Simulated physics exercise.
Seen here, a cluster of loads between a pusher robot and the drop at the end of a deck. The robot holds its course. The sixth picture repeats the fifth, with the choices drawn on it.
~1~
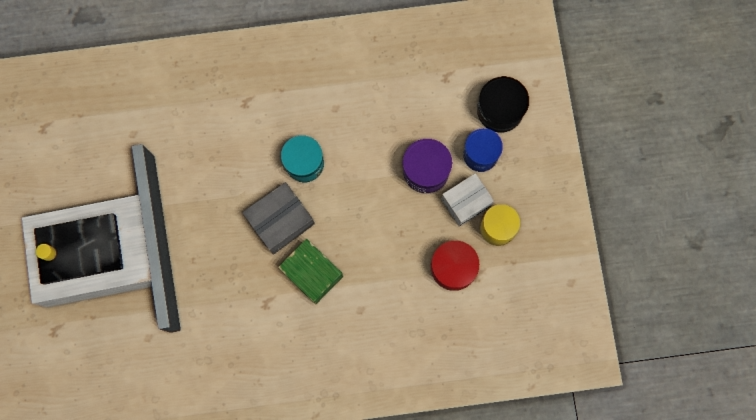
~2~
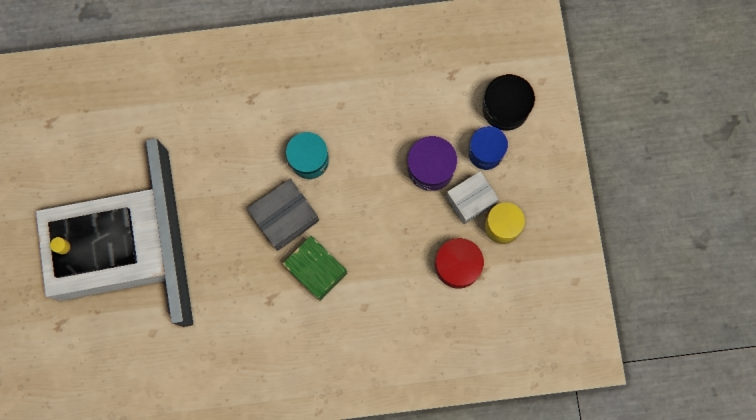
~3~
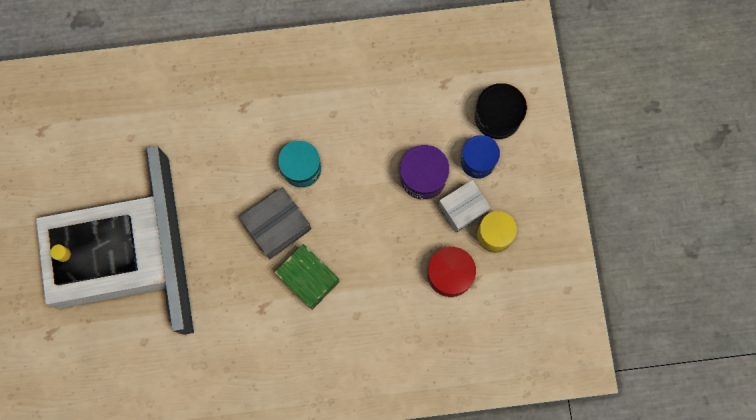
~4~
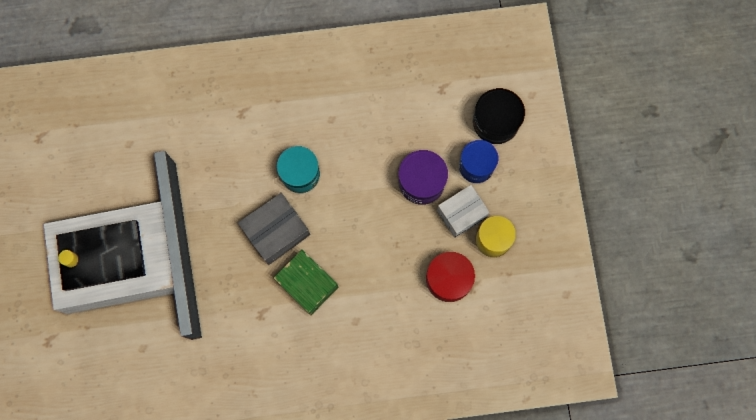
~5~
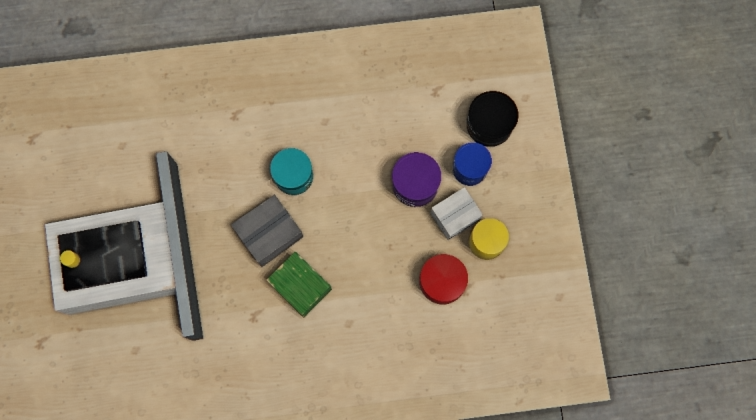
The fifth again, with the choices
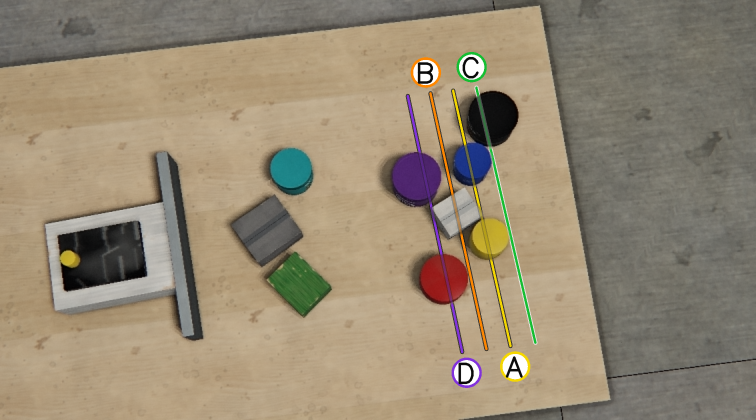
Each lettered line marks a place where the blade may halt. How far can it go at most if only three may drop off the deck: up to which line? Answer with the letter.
As far as mark C.
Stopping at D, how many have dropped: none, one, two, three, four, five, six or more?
The count is none.
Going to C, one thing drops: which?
It is the white parcel.
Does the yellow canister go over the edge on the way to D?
No.
On the marked copy, A at (481, 214); B at (458, 217); C at (505, 211); D at (434, 220).
Following C. Soon after the start, robot (229, 239); green crate (336, 289); turquoise pail (312, 169).
Later, robot (348, 225); blue pail (496, 166); white parcel (487, 205).
In the end, robot (442, 213); white parcel over the edge; red canister (588, 276); one fallen.
As for the rest, A is within the limit but short; B is within the limit but short; D is within the limit but short.
